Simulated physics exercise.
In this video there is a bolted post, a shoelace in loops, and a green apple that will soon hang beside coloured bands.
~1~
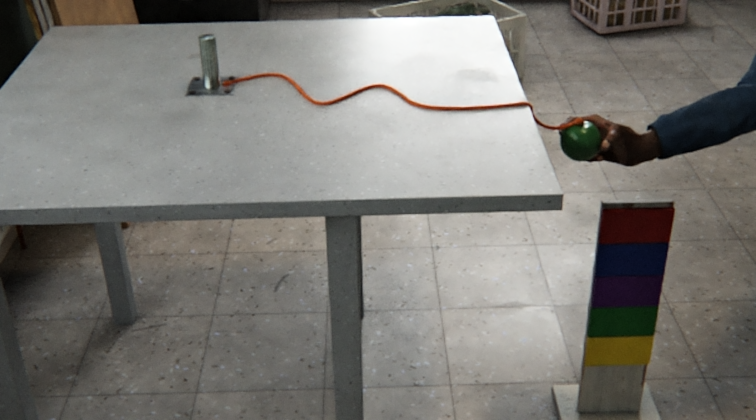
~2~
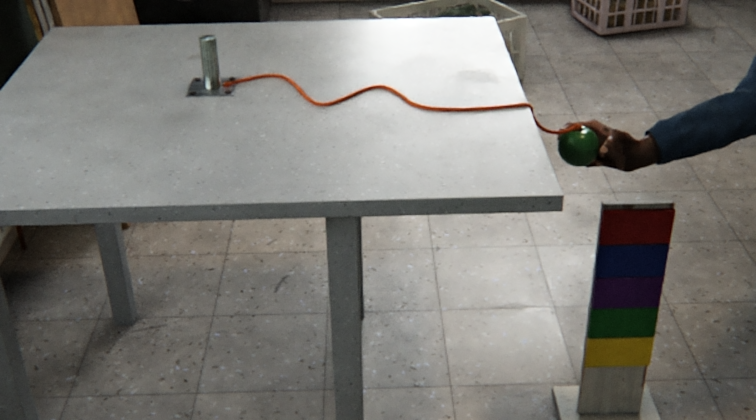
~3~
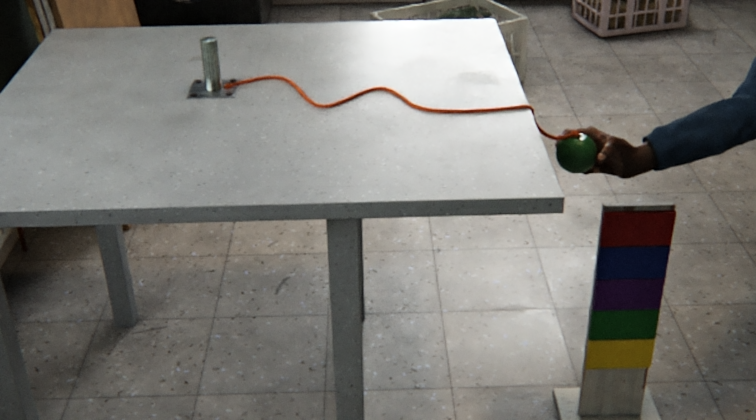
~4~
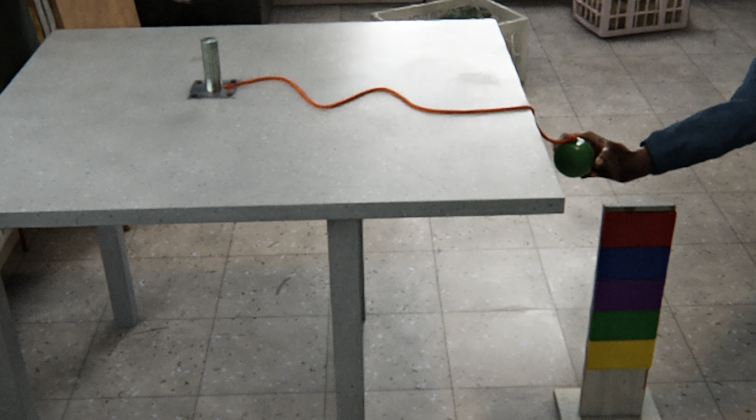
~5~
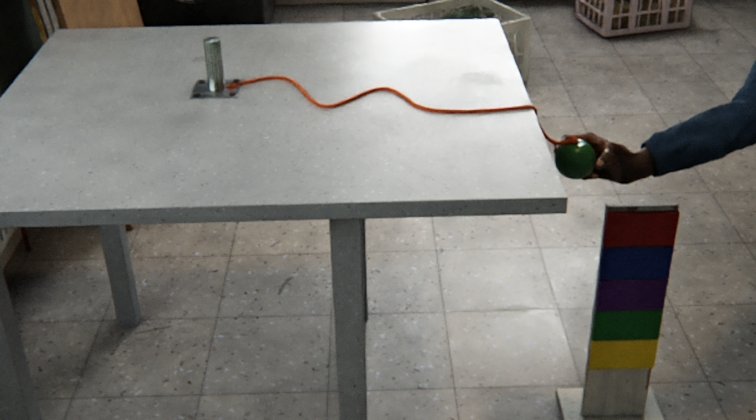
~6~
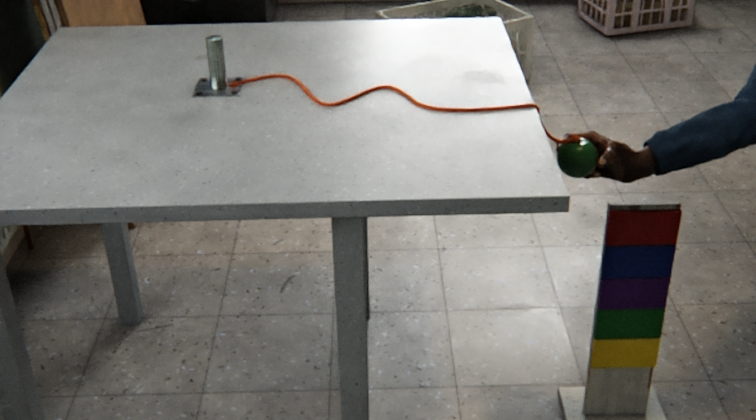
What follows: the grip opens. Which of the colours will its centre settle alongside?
It settles alongside blue.
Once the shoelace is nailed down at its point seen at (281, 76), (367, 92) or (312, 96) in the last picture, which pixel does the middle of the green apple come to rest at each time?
First near (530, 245), then near (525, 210), then near (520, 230).
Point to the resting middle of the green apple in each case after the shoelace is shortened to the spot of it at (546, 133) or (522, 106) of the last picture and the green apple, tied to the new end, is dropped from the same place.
Try 1: (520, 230); try 2: (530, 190).
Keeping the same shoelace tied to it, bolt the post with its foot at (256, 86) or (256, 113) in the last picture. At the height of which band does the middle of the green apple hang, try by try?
In turn, purple and then purple.
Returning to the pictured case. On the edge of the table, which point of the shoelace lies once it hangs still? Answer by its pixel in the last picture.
The point sits close to (441, 109).
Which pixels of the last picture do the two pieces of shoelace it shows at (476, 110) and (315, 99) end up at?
In that view they sit near (532, 130) and near (359, 90).
Early on, apple near (550, 245); level with red.
Midway, apple near (486, 249); level with blue.
Near the end, apple near (520, 254); level with blue.
Finally, apple near (531, 254); level with blue. Its middle rests at the blue band.
